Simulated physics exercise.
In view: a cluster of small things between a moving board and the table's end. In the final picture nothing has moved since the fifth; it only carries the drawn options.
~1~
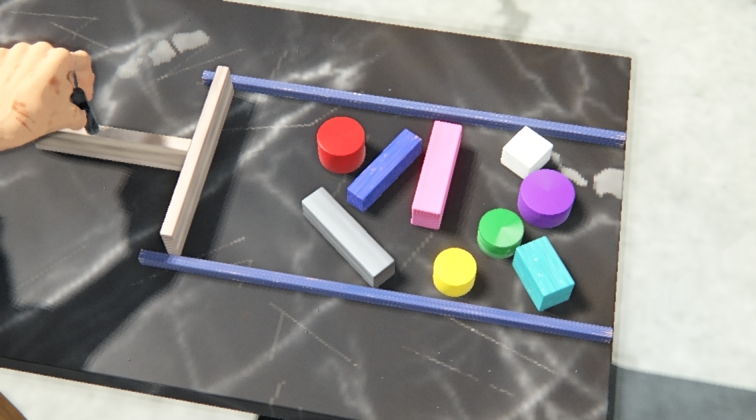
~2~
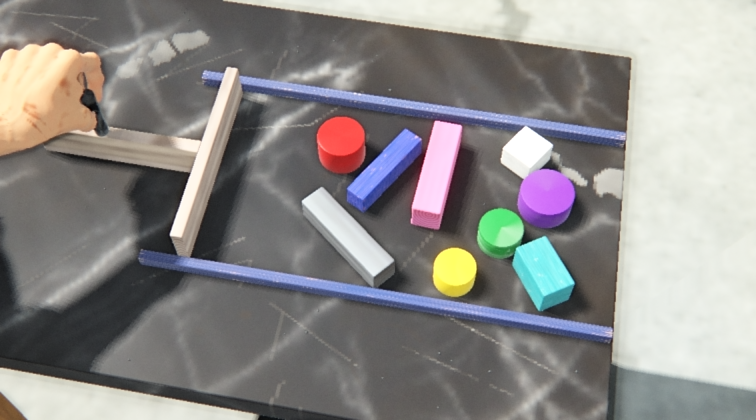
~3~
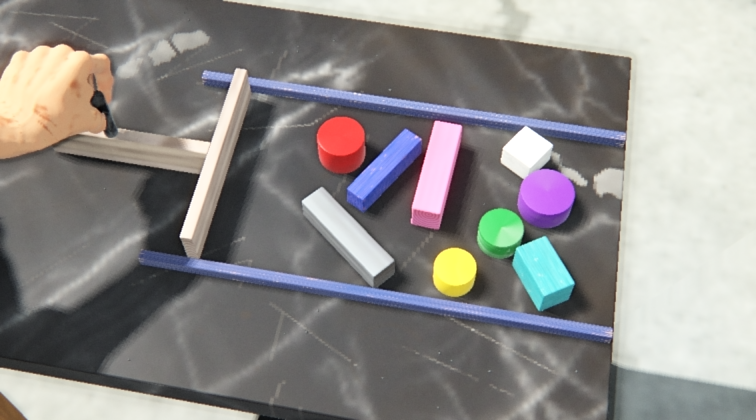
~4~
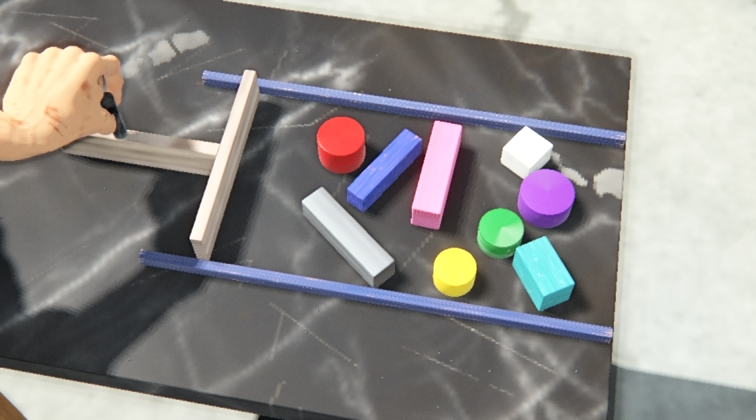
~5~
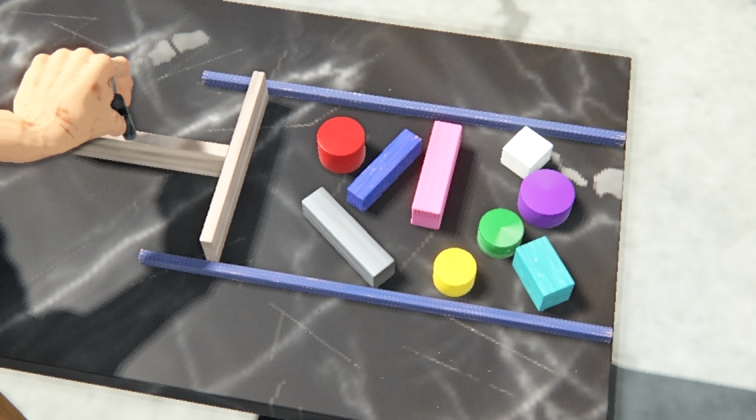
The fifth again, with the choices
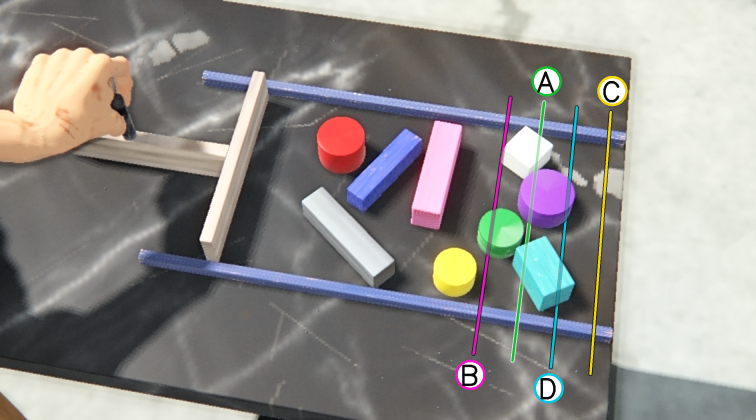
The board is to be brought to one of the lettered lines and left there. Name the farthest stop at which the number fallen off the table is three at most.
As far as mark A.
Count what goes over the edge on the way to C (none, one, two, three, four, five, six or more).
By then, six or more.
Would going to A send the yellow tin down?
No.
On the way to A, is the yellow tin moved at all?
Yes.
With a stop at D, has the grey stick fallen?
No.
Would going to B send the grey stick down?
By then, no.
On the marked copy, A at (530, 221); B at (494, 216); C at (601, 233); D at (565, 227).
Following A. Soon after the start, board (339, 168); grey stick (382, 243); red tin (378, 150).
Later, board (446, 185); white block (586, 166); purple tin (574, 208).
In the end, board (529, 197); purple tin over the edge; white block over the edge; three fallen.
As for the rest, B is within the limit but short; C drops eight; D drops six.
